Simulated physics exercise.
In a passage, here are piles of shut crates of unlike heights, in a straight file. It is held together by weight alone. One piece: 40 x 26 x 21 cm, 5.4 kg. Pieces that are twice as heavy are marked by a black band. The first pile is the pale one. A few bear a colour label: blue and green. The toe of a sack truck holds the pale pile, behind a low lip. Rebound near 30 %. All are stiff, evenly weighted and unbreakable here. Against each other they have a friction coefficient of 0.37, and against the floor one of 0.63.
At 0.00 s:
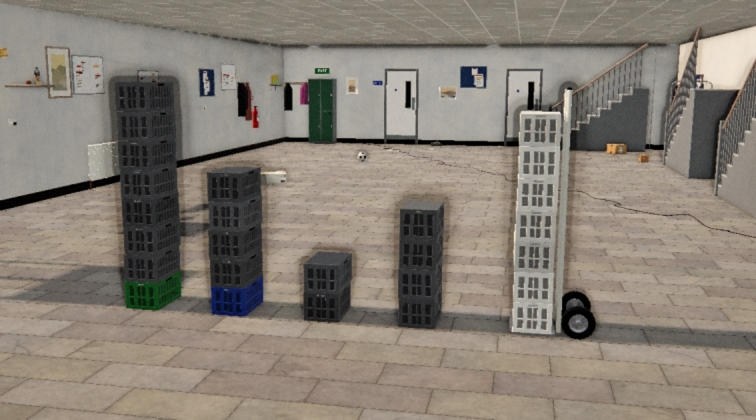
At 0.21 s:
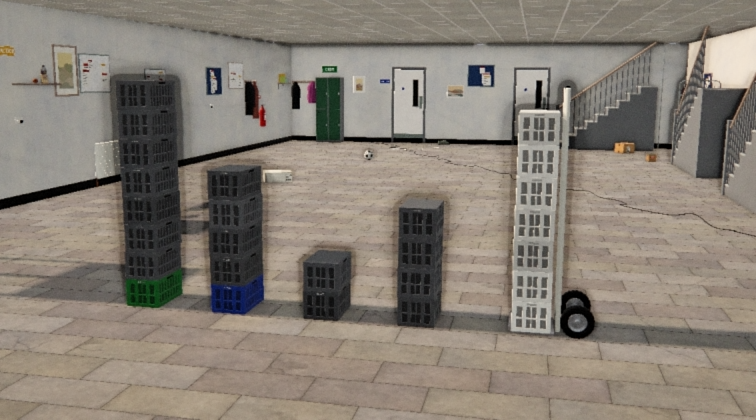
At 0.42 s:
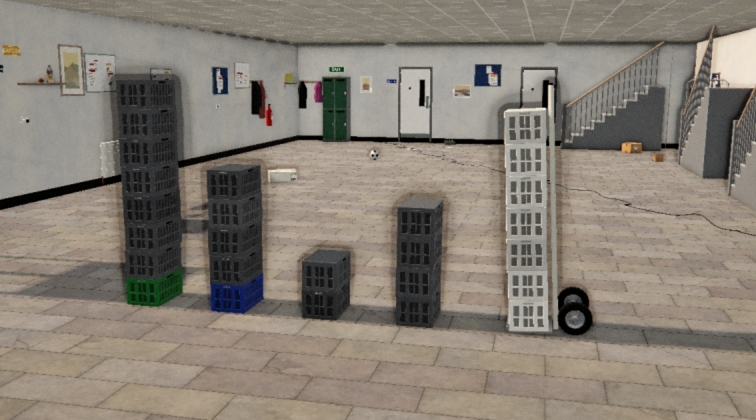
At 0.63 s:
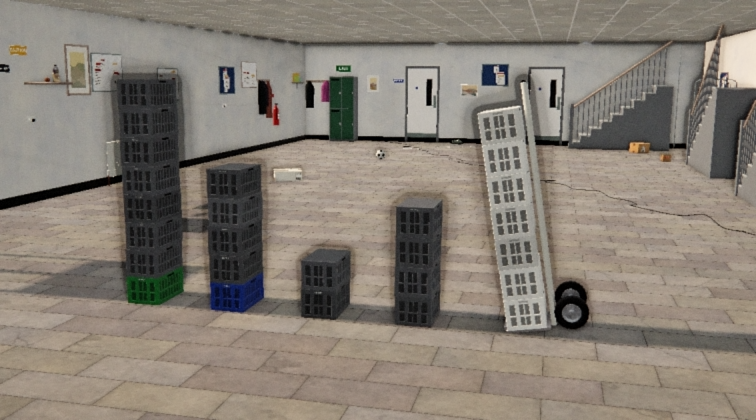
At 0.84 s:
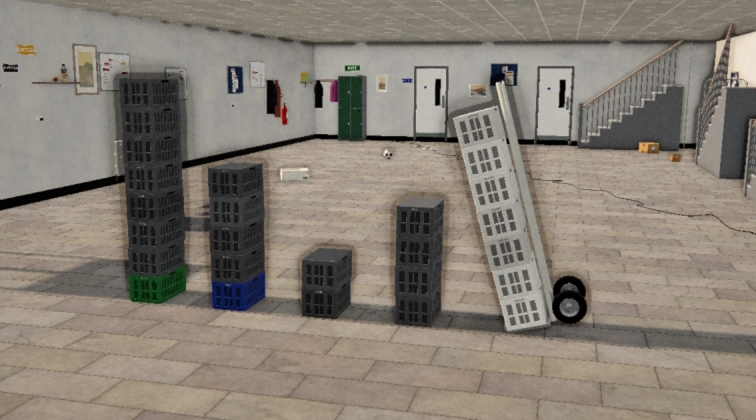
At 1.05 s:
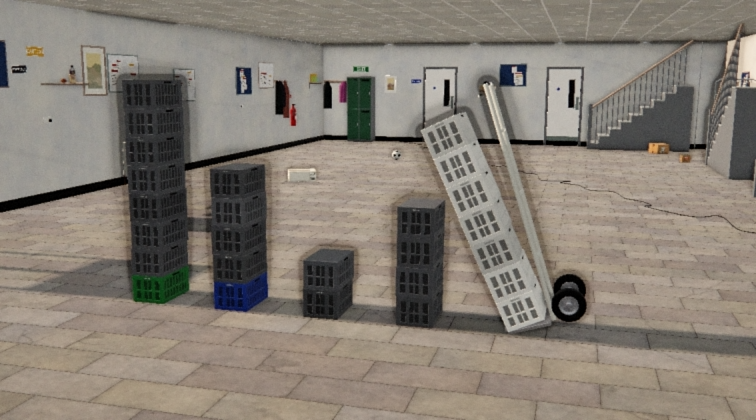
School hall with stacked crates in a row, the white stack and its hand truck tilting left, the stack leaning further.
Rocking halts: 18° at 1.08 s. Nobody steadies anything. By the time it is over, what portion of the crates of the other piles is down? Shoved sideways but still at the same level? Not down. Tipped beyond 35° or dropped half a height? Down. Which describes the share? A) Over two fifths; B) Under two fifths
Answer: B.
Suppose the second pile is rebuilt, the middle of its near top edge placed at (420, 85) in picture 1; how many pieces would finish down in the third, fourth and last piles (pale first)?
Pile by pile that makes third 1, fourth 4, last 7.
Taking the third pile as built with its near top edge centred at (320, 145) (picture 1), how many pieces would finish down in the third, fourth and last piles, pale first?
You'd get third 6, fourth 5 and last 7.
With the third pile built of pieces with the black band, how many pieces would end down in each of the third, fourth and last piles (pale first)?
In that case the third pile has 0 down, the fourth 0, the last 0.
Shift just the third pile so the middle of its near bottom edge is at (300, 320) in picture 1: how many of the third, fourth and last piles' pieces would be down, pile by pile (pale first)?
Then, pile by pile: Third 0, fourth 0, last 0.
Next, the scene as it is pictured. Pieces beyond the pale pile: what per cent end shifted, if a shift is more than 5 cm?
It comes to 20 percent.
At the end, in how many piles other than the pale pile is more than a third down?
That would be 1 of them.
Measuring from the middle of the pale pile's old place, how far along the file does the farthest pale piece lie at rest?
About 190 cm along the file.
By 1.42 s, 7 of the pale pile down; none of the 19 other crates down, 4 disturbed.
By 2.10 s, 7 of the pale pile down; 2 of the 19 other crates down.
When it is over (3.9 s), 7 of the pale pile down; 2 of the 19 other crates down; green crate unmoved; blue crate unmoved. That is 11 per cent. In pixels of the last frame, middles, green crate near (162, 283), blue crate near (241, 290).
